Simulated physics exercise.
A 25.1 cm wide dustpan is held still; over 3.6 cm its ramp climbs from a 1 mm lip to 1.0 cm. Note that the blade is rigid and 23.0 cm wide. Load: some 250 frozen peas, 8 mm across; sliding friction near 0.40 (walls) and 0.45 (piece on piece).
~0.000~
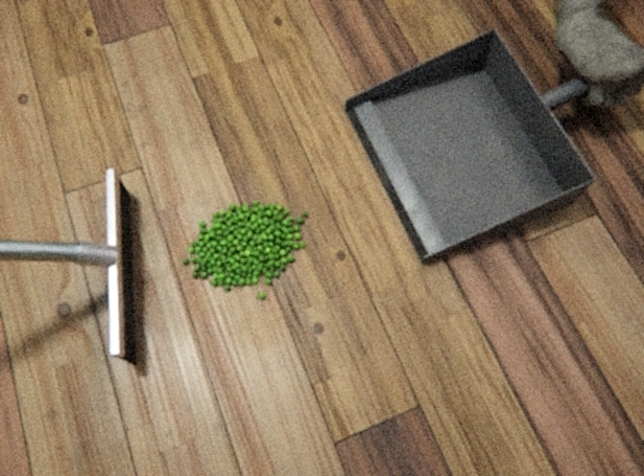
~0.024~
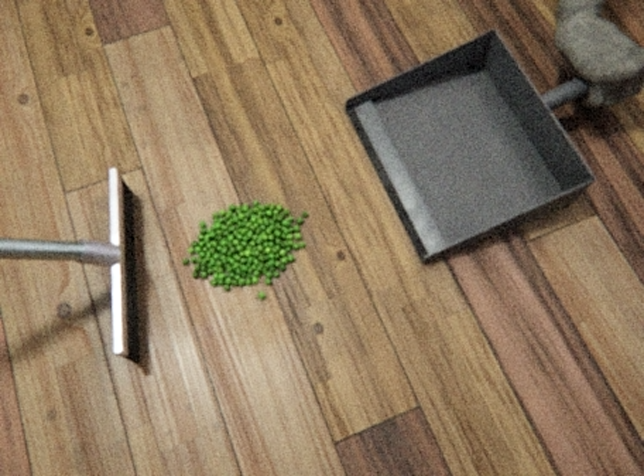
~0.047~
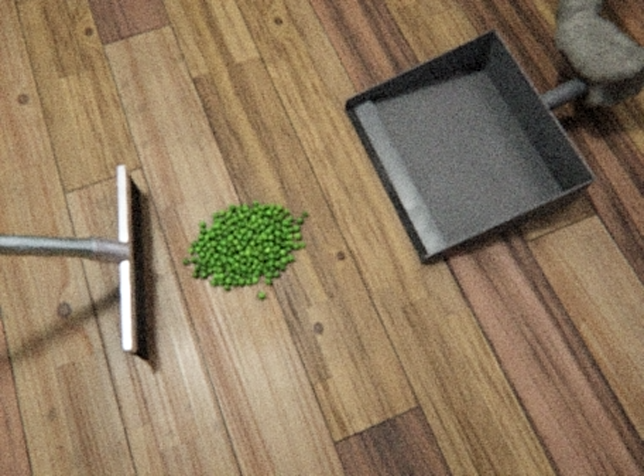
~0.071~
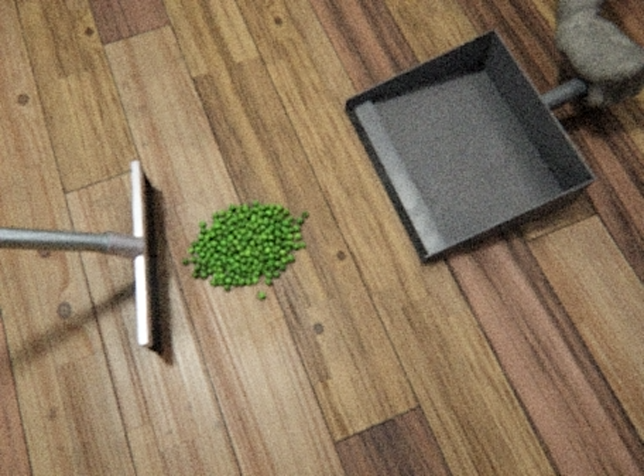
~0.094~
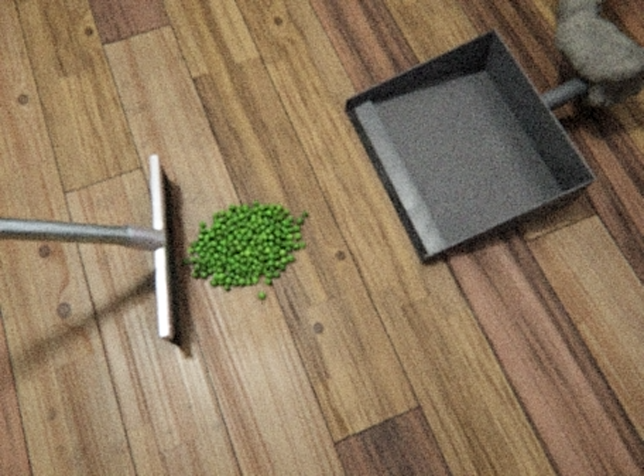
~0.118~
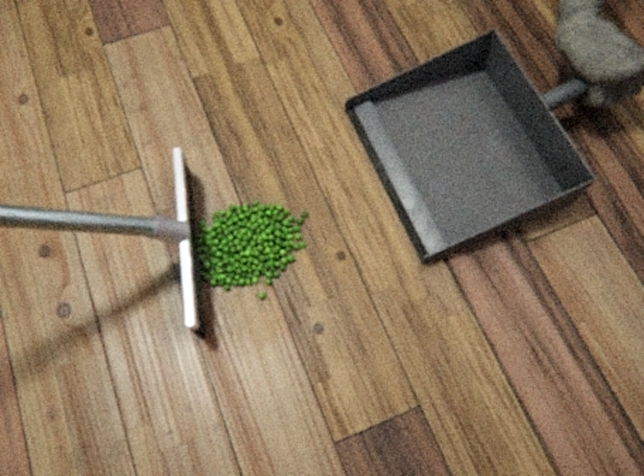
A flat white-edged blade on a metal handle slid right across the wooden floor and reached the left edge of a pile of green peas, while a gloved hand held a gray dustpan still.
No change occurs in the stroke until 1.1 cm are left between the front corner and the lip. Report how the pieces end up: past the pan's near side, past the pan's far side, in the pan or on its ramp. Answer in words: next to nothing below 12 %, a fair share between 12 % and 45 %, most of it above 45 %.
Near side - a fair share; far side - next to nothing; pan - most of it.
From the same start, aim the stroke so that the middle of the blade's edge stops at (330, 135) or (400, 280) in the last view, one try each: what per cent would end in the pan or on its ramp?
Some 40 per cent on the first try, 45 per cent on the second.
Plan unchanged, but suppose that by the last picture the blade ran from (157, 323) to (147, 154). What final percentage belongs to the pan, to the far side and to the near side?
Per cent by place - pan 20, far side 0, near side 10.
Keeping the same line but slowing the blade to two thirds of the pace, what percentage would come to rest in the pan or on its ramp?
Some 45 %.
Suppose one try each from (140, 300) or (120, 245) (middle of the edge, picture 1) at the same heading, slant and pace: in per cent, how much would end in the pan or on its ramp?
About 60 and 50 per cent.
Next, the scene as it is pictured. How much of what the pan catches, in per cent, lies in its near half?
Estimate: Close to 70 %.
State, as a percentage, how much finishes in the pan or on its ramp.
Near 60 in every hundred.
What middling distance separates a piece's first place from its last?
34 cm or so.
After 0.22 s, middle of the blade 14 cm from the lip; 0 % over the lip, far side 0 %, near side 5 %.
Then, at 0.29 s, middle of the blade 6 cm from the lip; 0 % over the lip, far side 0 %, near side 15 %.
After 0.50 s, middle of the blade 4 cm from the lip; 70 % over the lip, far side 0 %, near side 20 %.
At rest (1.8 s), near side 20 %, far side 0 %, pan 60 %, in front of the lip or behind the blade 20 %.
